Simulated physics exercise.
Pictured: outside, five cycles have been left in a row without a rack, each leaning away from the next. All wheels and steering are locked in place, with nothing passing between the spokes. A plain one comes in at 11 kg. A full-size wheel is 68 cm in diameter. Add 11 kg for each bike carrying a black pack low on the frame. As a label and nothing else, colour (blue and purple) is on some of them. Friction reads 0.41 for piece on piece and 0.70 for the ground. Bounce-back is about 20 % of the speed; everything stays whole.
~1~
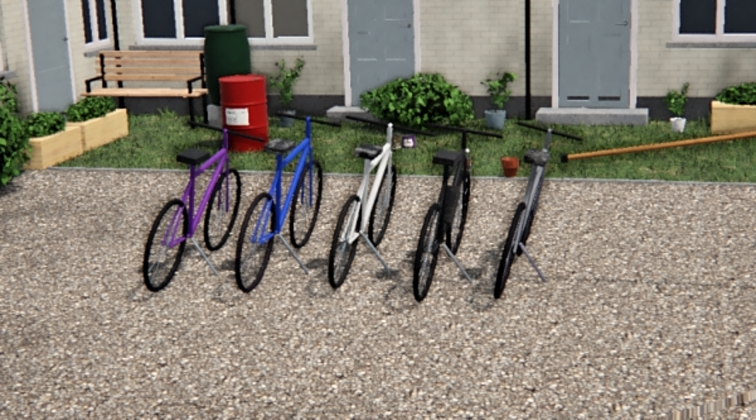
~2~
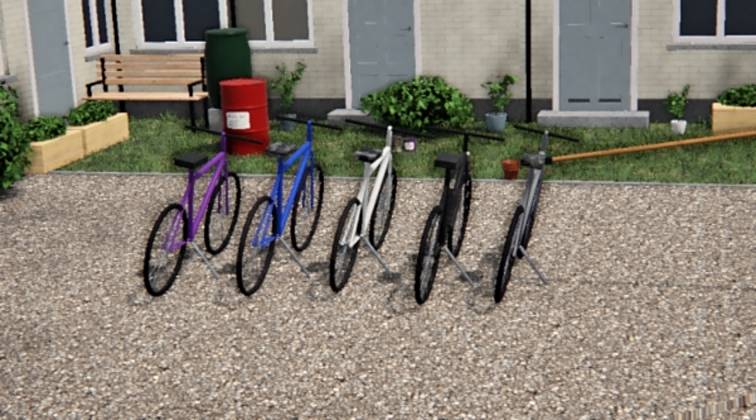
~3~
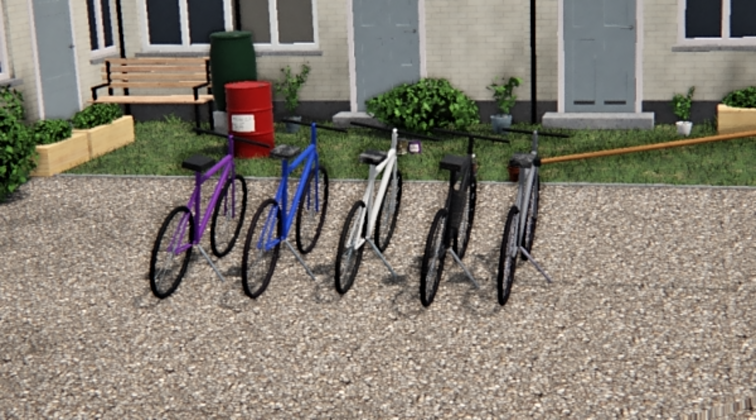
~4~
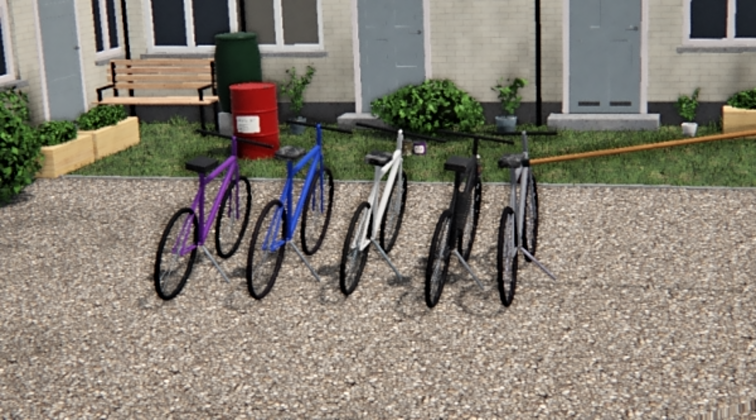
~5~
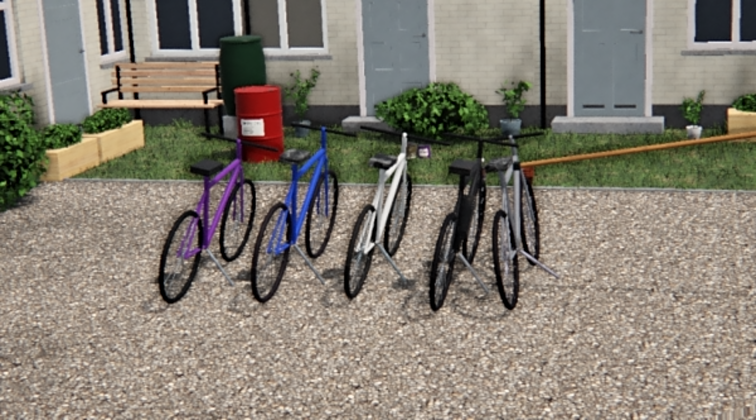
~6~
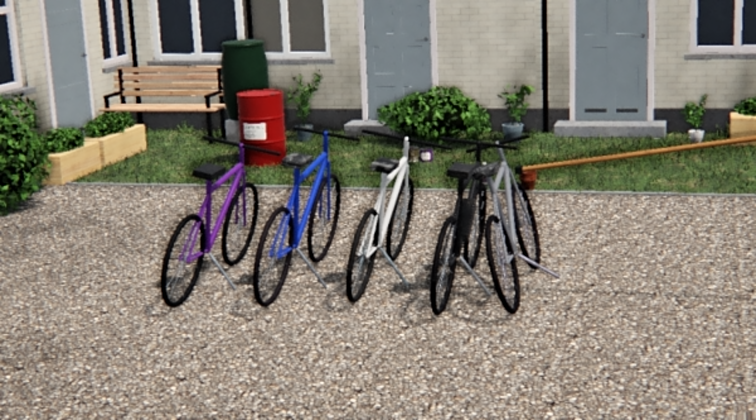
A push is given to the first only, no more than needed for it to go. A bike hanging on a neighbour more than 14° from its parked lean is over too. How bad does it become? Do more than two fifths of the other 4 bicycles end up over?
The fraction over is smaller than two fifths.
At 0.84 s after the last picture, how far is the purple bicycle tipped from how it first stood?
Some 0 degrees.
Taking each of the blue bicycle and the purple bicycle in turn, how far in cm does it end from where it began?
Blue shifts close to 0 cm and purple close to 0 cm.
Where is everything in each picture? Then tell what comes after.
In the first picture (places mark the middle of the side facing us), pole end (565, 159) 11 cm from the first bicycle; purple bicycle (151, 231); blue bicycle (244, 227); the rest undisturbed.
In the second picture, pole end (549, 161) pushing; purple bicycle (150, 235).
In the third picture, pole end (538, 163) pushing; purple bicycle (157, 238); the rest undisturbed.
In the fourth picture, pole end (527, 164) pushing; purple bicycle (161, 239); the rest undisturbed.
In the fifth picture, pole end (517, 167) stopped; purple bicycle (165, 242); the rest undisturbed.
In the sixth picture, pole end (519, 171) stopped; purple bicycle (168, 246); blue bicycle (262, 241); the rest undisturbed.
Then, 0.60 s after the last picture, 1 of the 4 other bicycles over.
At rest, 1 of the 4 other bicycles over; purple bicycle unmoved; blue bicycle unmoved. That is 25 per cent. Three left standing. As the last picture would show them, middles, purple bicycle near (217, 217), blue bicycle near (305, 210).
